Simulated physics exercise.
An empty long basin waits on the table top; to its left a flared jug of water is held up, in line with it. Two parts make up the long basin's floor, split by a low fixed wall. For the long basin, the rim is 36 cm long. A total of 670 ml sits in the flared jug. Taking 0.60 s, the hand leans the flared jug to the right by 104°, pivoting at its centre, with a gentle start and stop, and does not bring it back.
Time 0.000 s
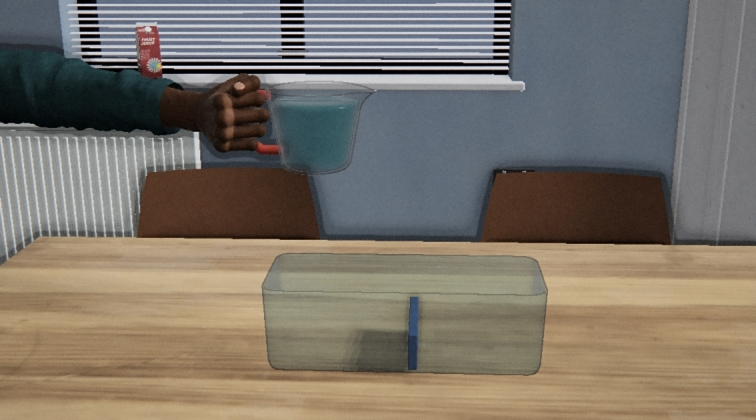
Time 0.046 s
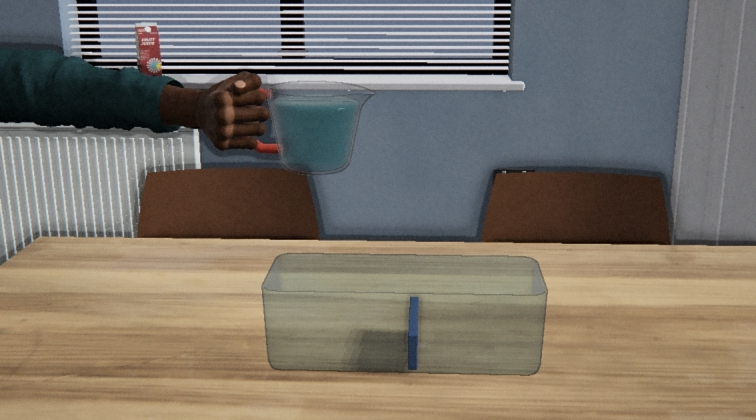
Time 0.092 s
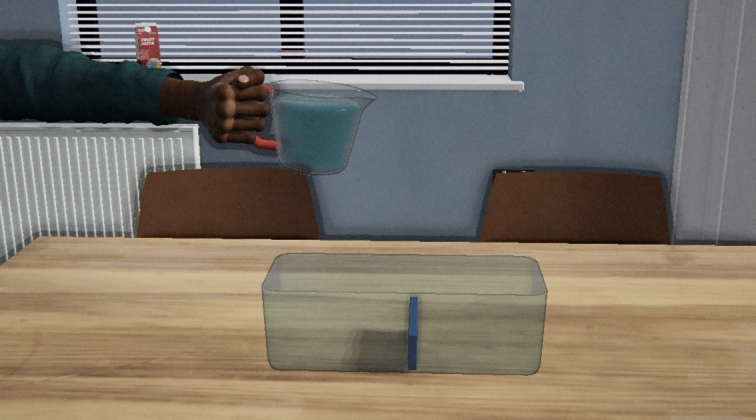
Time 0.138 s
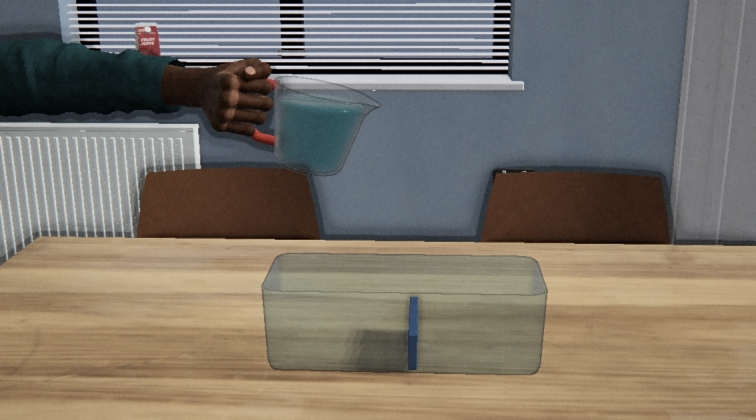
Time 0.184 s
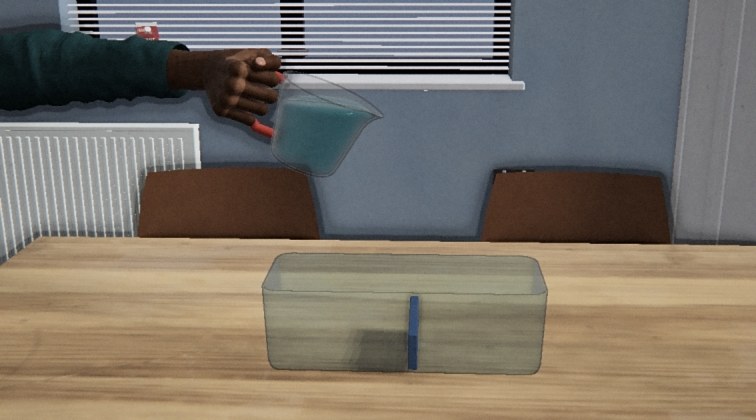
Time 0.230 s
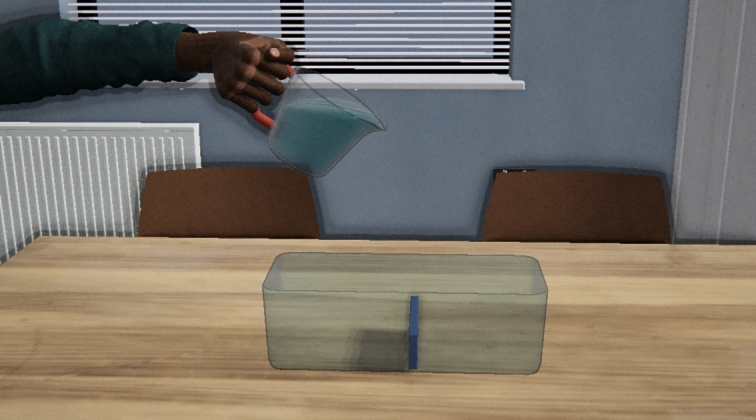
A hand tilting a clear jug of blue-green liquid steadily rightward above an empty long basin on a wooden table.
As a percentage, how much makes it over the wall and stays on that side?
Some 59 per cent makes it over and stays.
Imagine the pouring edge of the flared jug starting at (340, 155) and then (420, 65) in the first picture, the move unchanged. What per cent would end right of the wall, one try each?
Try 1: Approx. 5 %; try 2: Approx. 85 %.
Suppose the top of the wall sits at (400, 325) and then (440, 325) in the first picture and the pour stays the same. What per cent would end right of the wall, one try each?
In order, 80 and 20 per cent.
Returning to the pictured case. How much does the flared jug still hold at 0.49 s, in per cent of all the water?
About 38 percent.
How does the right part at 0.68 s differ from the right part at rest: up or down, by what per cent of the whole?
It rises by about 5.
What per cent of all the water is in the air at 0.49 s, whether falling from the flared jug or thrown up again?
About 44 per cent.
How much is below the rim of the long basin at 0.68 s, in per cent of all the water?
I'd say roughly 78 in a hundred of it.
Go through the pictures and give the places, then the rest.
Tilt 0°; pouring edge (375, 90); surface from (272, 100) to (362, 100); the long basin's rim runs from (270, 272) to (542, 276); the wall's top is at (414, 316), in the first frame.
Tilt 2°; pouring edge (376, 92); surface from (272, 99) to (362, 101), in the second frame.
Tilt 6°; pouring edge (378, 97); surface from (274, 98) to (363, 103), in the third frame.
Tilt 13°; pouring edge (382, 105); surface from (278, 97) to (367, 106), in the fourth frame.
Tilt 22°; pouring edge (385, 116); surface from (282, 100) to (376, 110), in the fifth frame.
Tilt 33°; pouring edge (386, 129); surface from (280, 112) to (383, 122); 2 per cent is over the edge, in the sixth frame.
After 0.49 s the tilt is 96° and 38 per cent is still to pour, 0 is left of the wall and 19 right of it.
After 0.68 s the tilt is 104° and 5 per cent is still to pour, 24 is left of the wall and 54 right of it.
After 0.88 s the tilt is 104° and 0 per cent is still to pour, 37 is left of the wall and 59 right of it.
After 1.10 s the tilt is 104° and 0 per cent is still to pour, 38 is left of the wall and 59 right of it.
In the end 38 per cent lies left of the wall, 59 right of it and 3 outside.
